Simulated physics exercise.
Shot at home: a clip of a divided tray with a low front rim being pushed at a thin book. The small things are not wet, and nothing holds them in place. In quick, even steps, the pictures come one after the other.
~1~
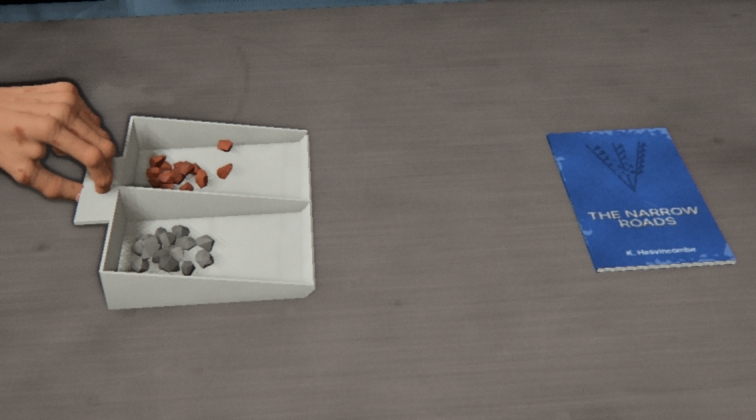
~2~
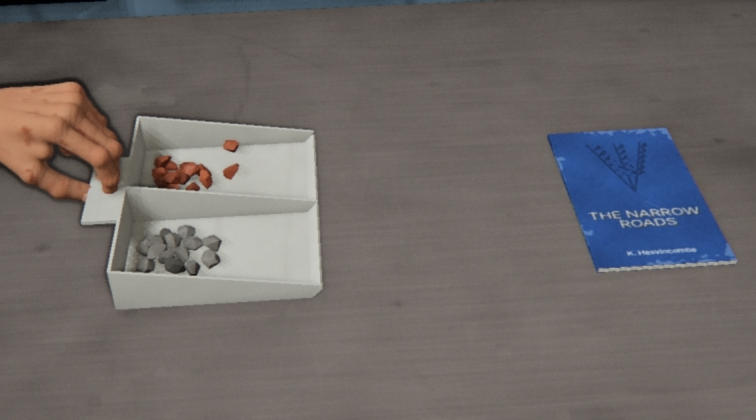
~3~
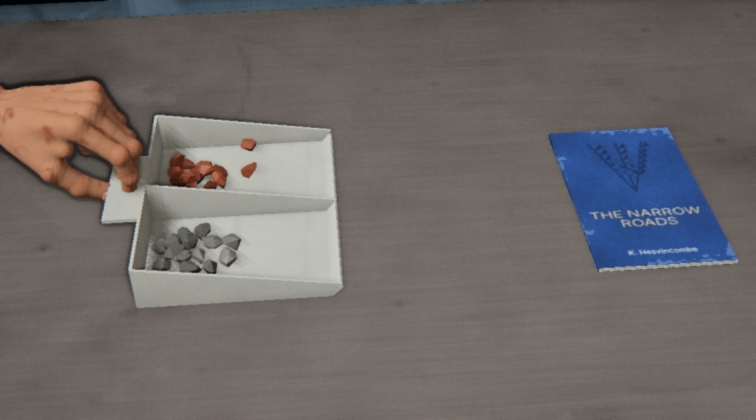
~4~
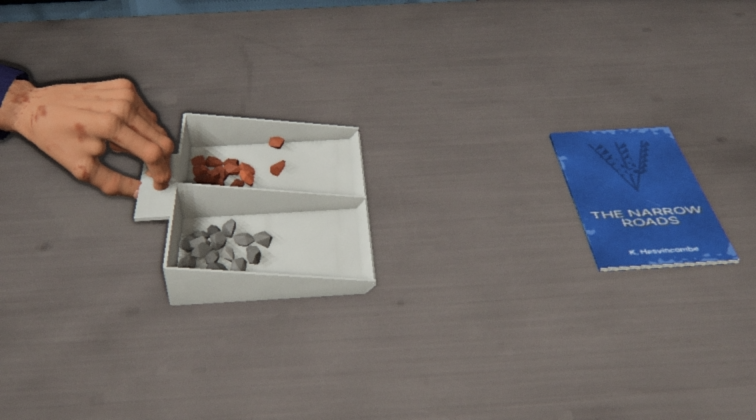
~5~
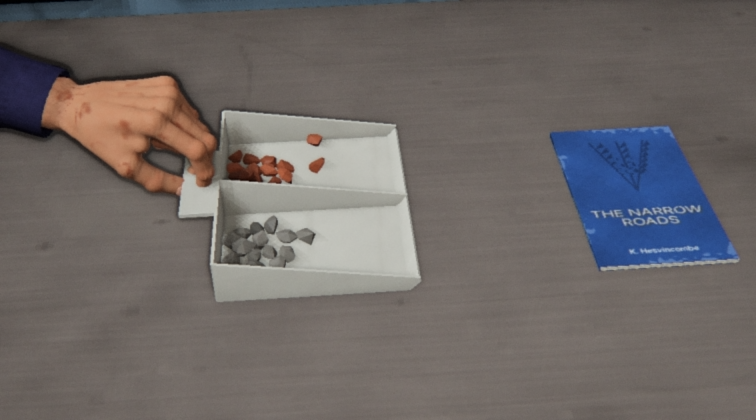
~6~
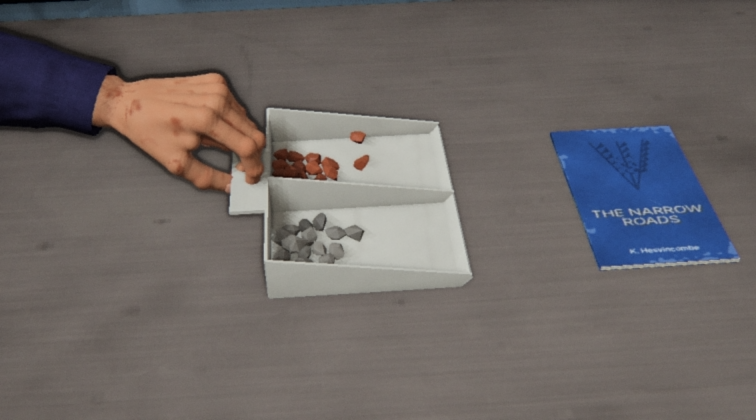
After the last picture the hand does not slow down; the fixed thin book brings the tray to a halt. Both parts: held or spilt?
Nearer batch: Held, farther batch: Held.
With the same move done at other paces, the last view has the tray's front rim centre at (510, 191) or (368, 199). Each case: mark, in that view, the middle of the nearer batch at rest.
The middle settles at (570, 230) the first time and at (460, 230) the second time.
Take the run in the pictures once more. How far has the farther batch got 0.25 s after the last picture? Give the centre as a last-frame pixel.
Centre estimate, last view: Approx. (495, 157).
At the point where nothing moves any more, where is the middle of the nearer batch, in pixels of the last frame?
The middle comes to rest roughly at (528, 230).
Then, 0.08 s later than the last frame, tray still sliding, front rim near (517, 191); nearer batch all inside; farther batch all inside.
Then, 0.25 s later than the last frame, tray stopped at the thin book; nearer batch all inside, moved towards the front rim; farther batch all inside, moved towards the front rim.
When it is over, tray stopped at the thin book; nearer batch all inside, moved towards the front rim; farther batch all inside, moved towards the front rim.
